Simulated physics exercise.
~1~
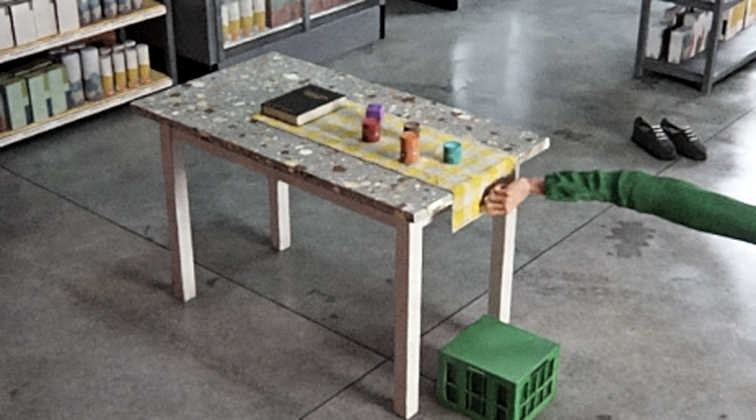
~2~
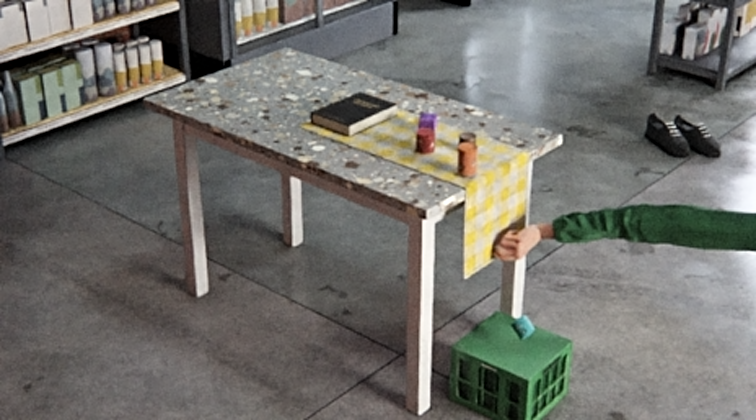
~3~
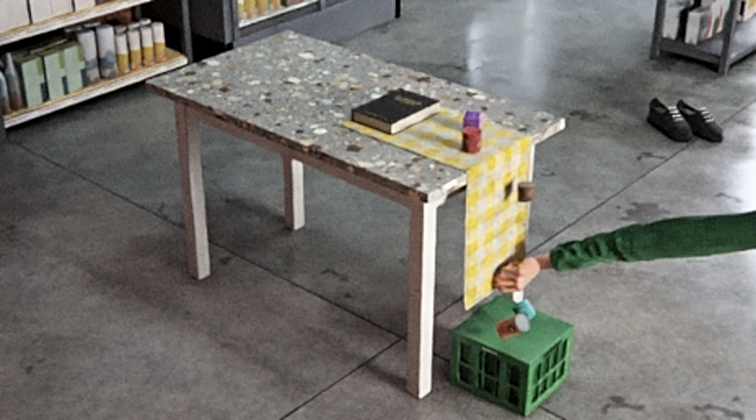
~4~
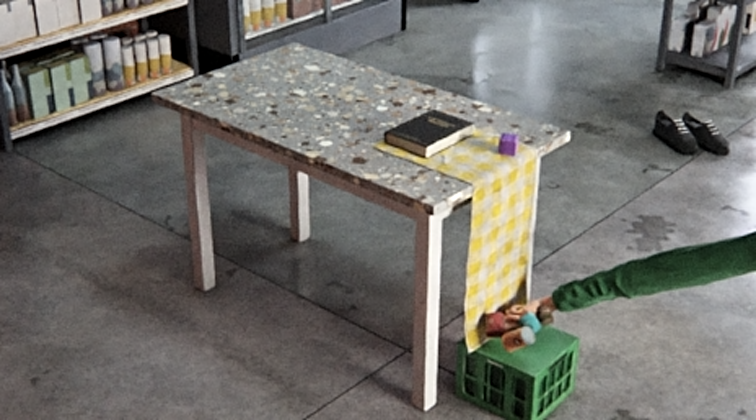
In a room with a grey concrete floor and stocked shelves, seen from above at a slight sway, a speckled table holds a yellow checked runner. On the cloth are a black book, a purple cube and small red, orange, brown and turquoise containers, with a green crate below and dark shoes at right. A green-sleeved arm draws the runner down over the near right end, and the turquoise pot drops onto the crate. The orange can follows, then the brown and red pots. Finally the hem reaches the crate, the four fallen containers lie by the hand, and the book and cube remain on the table.
